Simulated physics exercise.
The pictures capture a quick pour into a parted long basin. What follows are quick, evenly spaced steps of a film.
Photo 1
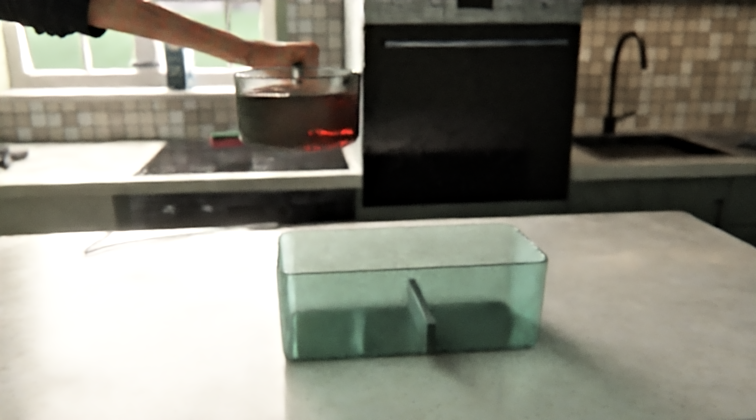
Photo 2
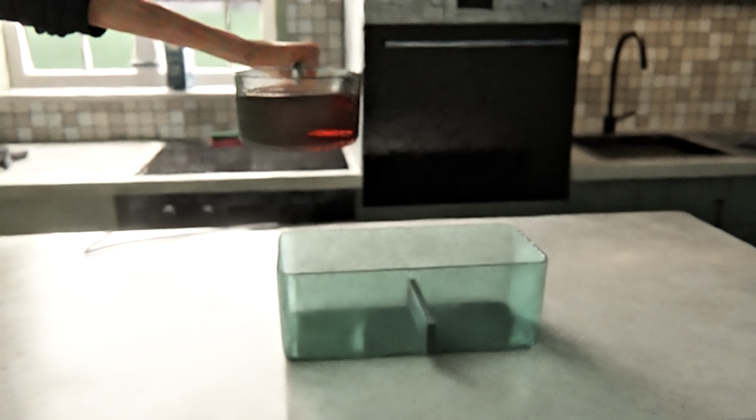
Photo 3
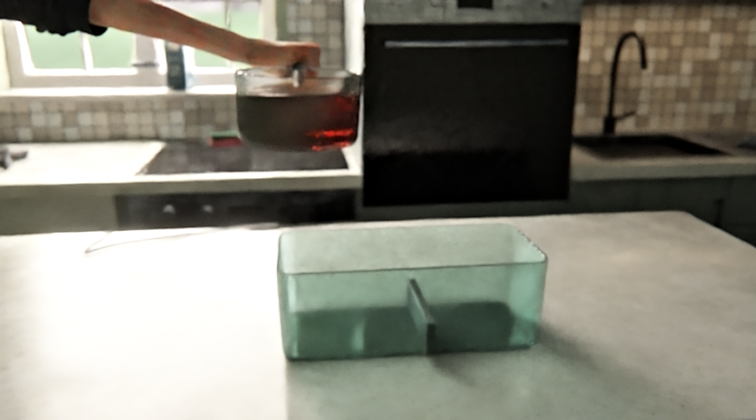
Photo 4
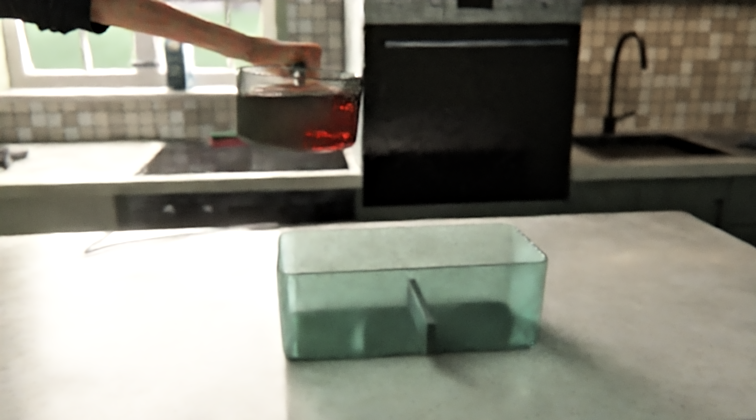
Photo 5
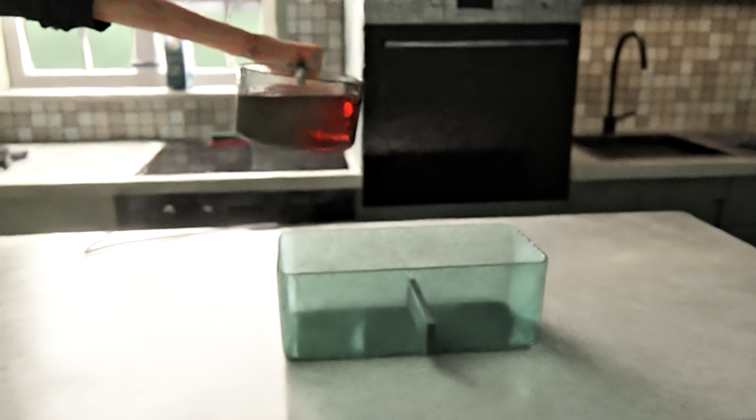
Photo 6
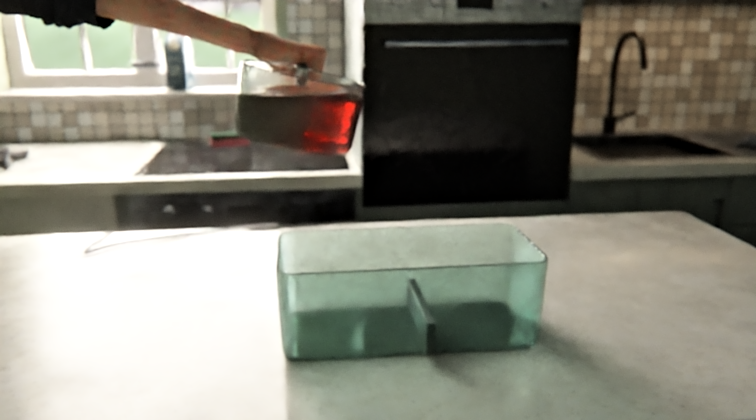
Kitchen counter with a divided green basin, a hand holding a clear pot of red liquid above and tilting it slightly rightward.
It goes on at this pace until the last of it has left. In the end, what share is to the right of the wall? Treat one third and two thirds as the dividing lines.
Once it settles, the part right of the wall is a third to two thirds, I'd say.
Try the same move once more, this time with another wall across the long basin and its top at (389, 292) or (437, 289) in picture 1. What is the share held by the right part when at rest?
85 per cent, then 30 per cent, roughly.
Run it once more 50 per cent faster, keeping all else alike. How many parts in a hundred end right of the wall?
About 50 per cent.
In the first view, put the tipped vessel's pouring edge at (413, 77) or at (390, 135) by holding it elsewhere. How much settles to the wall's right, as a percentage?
The first start gives some 90 %, the second some 70 %.
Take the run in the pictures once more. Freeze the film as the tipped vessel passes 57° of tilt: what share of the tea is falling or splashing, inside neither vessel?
I'd say some 25 per cent.
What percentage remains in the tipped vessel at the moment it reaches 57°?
Roughly 70 %.
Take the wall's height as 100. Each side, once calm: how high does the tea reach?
40 % left, 60 % right.
A moment on, the tilt is 57° and 71 per cent is still to pour, 3 is left of the wall and 3 right of it.
Next, the tilt is 87° and 20 per cent is still to pour, 13 is left of the wall and 51 right of it.
Then the tilt is 95° and 3 per cent is still to pour, 37 is left of the wall and 56 right of it.
Later the tilt is 95° and 1 per cent is still to pour, 43 is left of the wall and 56 right of it.
At rest 43 per cent lies left of the wall, 56 right of it and 1 outside.
